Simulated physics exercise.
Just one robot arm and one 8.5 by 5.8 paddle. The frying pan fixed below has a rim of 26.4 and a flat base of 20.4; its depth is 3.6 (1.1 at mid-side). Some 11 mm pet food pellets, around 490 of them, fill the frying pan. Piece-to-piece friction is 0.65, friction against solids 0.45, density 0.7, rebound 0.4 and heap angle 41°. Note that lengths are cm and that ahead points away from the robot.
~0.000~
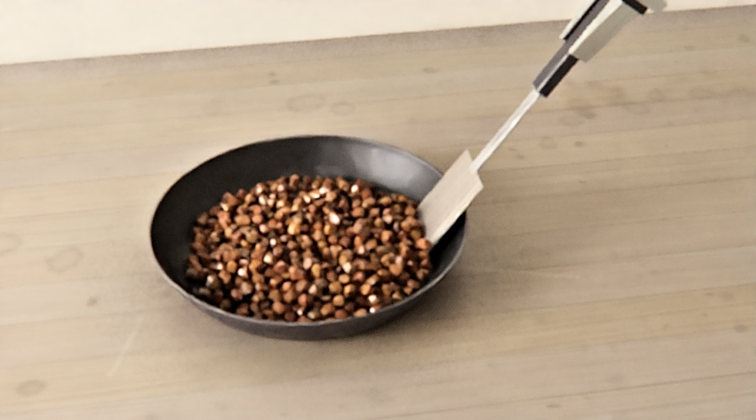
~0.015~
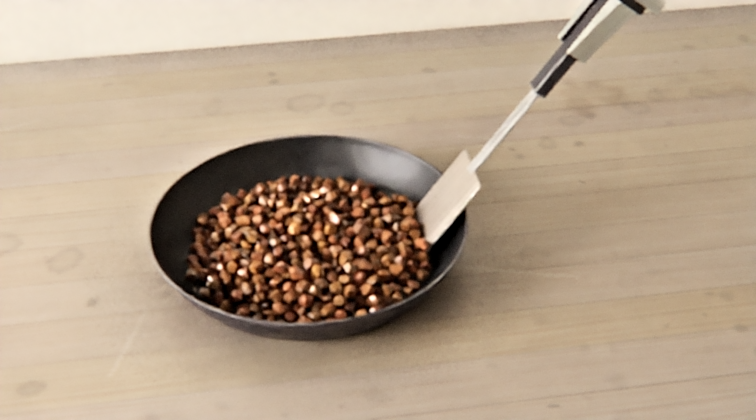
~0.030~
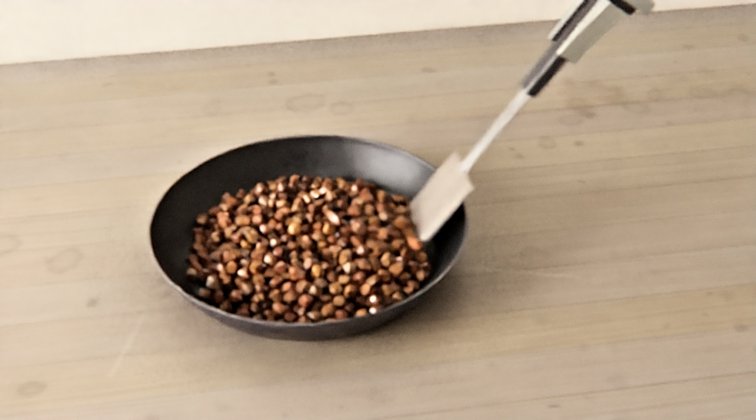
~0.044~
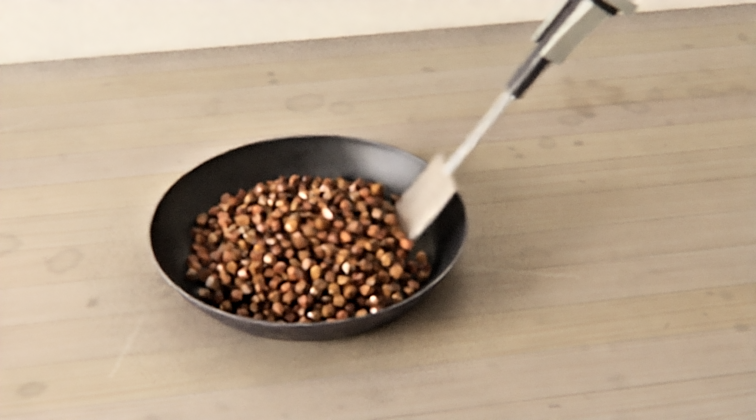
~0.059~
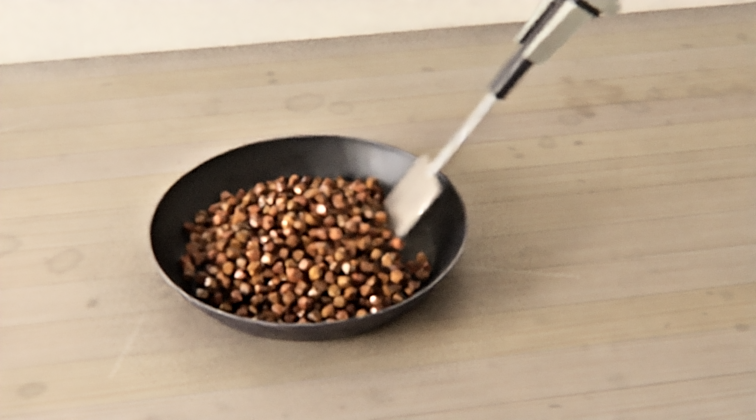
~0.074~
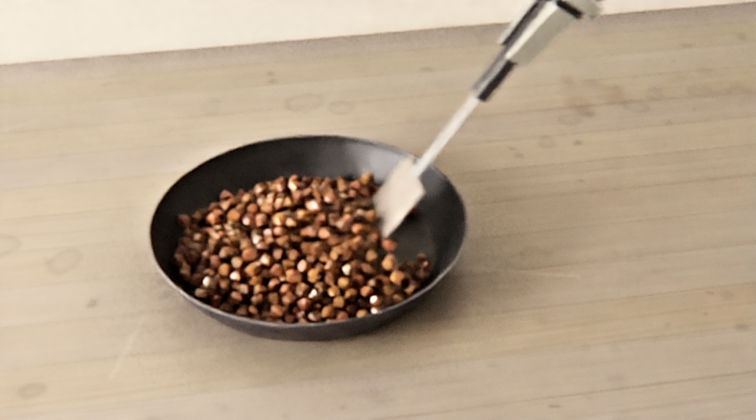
On a pale wooden surface, a robot arm's flat paddle pushing small brown nuts or beans leftward inside a dark frying pan.
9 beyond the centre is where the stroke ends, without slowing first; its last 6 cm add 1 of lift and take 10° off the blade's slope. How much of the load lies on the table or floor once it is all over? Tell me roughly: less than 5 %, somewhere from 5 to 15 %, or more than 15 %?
Somewhere from 5 to 15 %.
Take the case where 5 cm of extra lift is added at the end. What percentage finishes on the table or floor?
You'd expect near 10 percent of it there.
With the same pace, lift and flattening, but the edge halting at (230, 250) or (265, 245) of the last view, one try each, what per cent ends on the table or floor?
About 0 and 0 per cent.
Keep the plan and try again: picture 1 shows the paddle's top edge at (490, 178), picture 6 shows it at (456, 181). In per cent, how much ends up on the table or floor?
5 per cent.
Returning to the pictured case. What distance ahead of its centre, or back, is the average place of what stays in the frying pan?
Ahead, by around 3.5 cm.
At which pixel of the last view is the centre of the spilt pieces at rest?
Near (111, 264).
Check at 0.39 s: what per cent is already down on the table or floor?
Estimate: About 8 percent.
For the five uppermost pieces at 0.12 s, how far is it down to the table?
I'd put it close to 5 cm.
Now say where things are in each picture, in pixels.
The first frame shows paddle top edge at (475, 167), sloping 54°; upper third of the load around (307, 234), from x 190 to 425, top at y 180; 492 in the frying pan.
The second frame shows paddle top edge at (473, 168), sloping 54°; upper third of the load around (308, 234), from x 190 to 425, top at y 180.
The third frame shows paddle top edge at (464, 168), sloping 54°; upper third of the load around (314, 235), from x 190 to 425, top at y 180.
The fourth frame shows paddle top edge at (448, 170), sloping 54°; upper third of the load around (323, 233), from x 190 to 425, top at y 180.
The fifth frame shows paddle top edge at (432, 172), sloping 54°; upper third of the load around (317, 231), from x 185 to 425, top at y 180.
The sixth frame shows paddle top edge at (416, 173), sloping 54°; upper third of the load around (310, 231), from x 180 to 425, top at y 180; 492 in the frying pan.
By 0.12 s, sloping 54°, highest piece 5 above the table; 492 in the frying pan.
By 0.17 s, sloping 51°, highest piece 6 above the table; 492 in the frying pan.
By 0.39 s, sloping 44°, highest piece 5 above the table; 452 in the frying pan, 39 on the table or floor, 1 on the blade or in flight.
By 1.44 s, sloping 44°, highest piece 5 above the table; 451 in the frying pan, 41 on the table or floor.
Final count, 451 in the frying pan, 41 on the table or floor. That is 8 % on the table or floor.
